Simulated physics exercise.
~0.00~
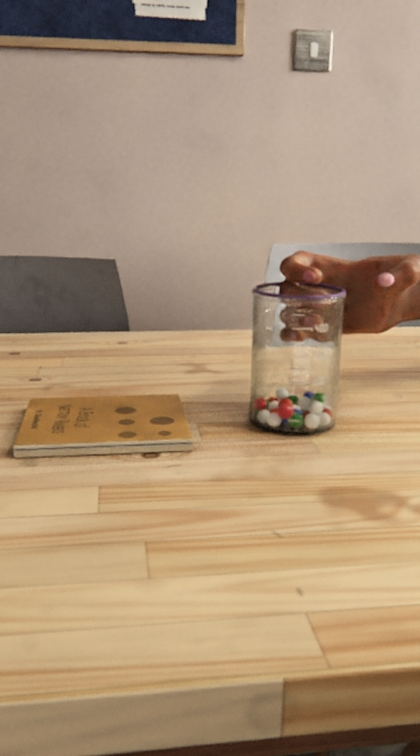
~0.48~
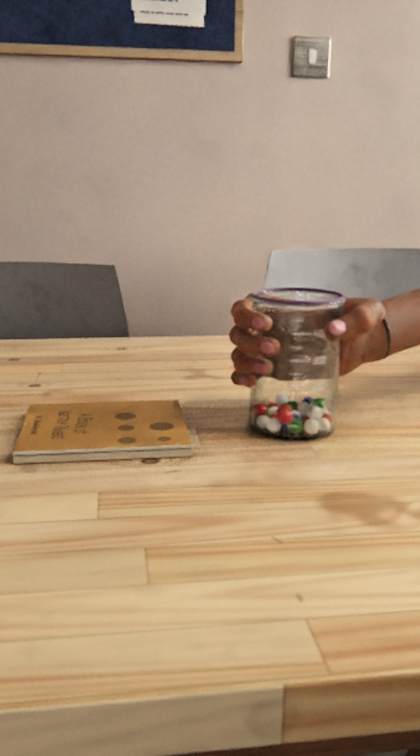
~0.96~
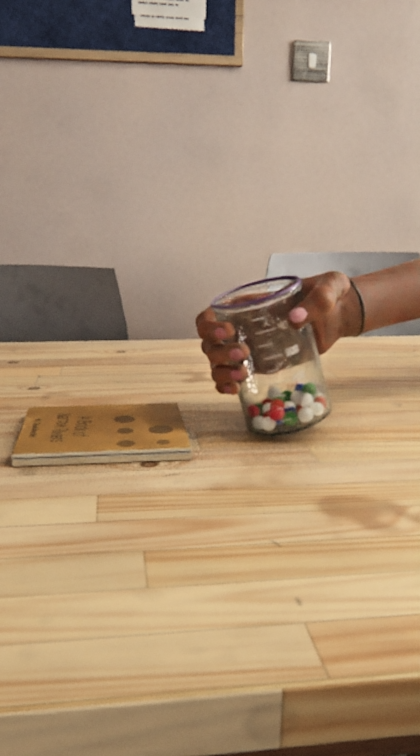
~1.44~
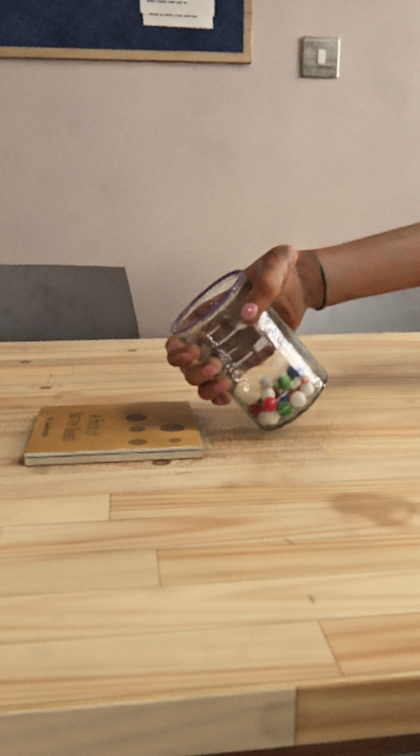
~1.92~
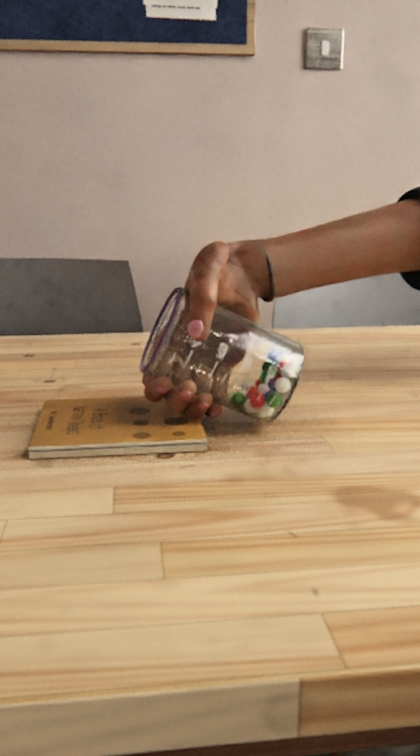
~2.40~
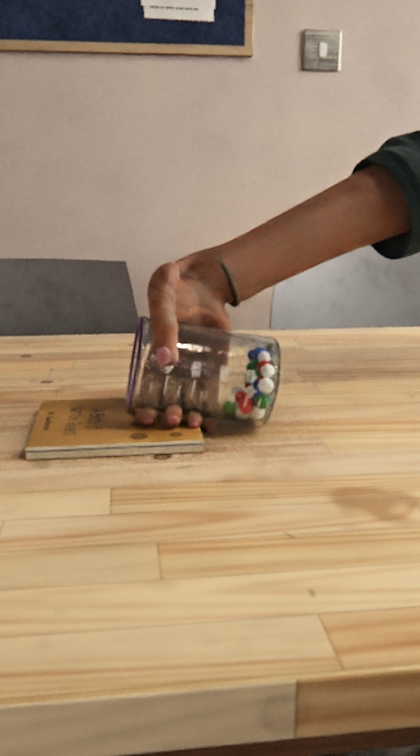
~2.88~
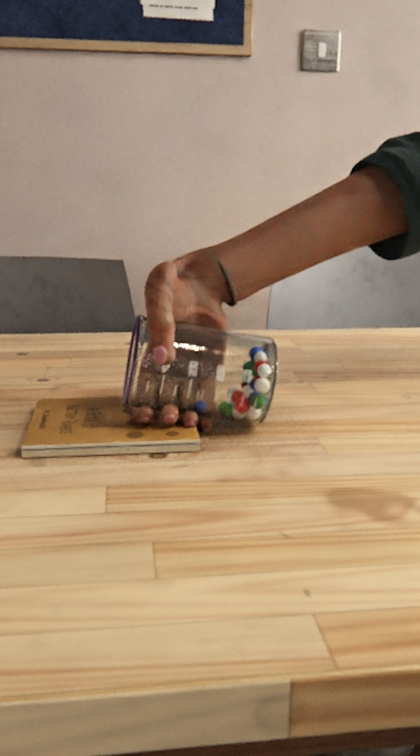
On a light wooden table, a hand grips an open clear beaker of small colourful balls beside a book and tips it to the left until it rests on the book's edge, nearly horizontal, with the balls still inside and the hand still holding it.
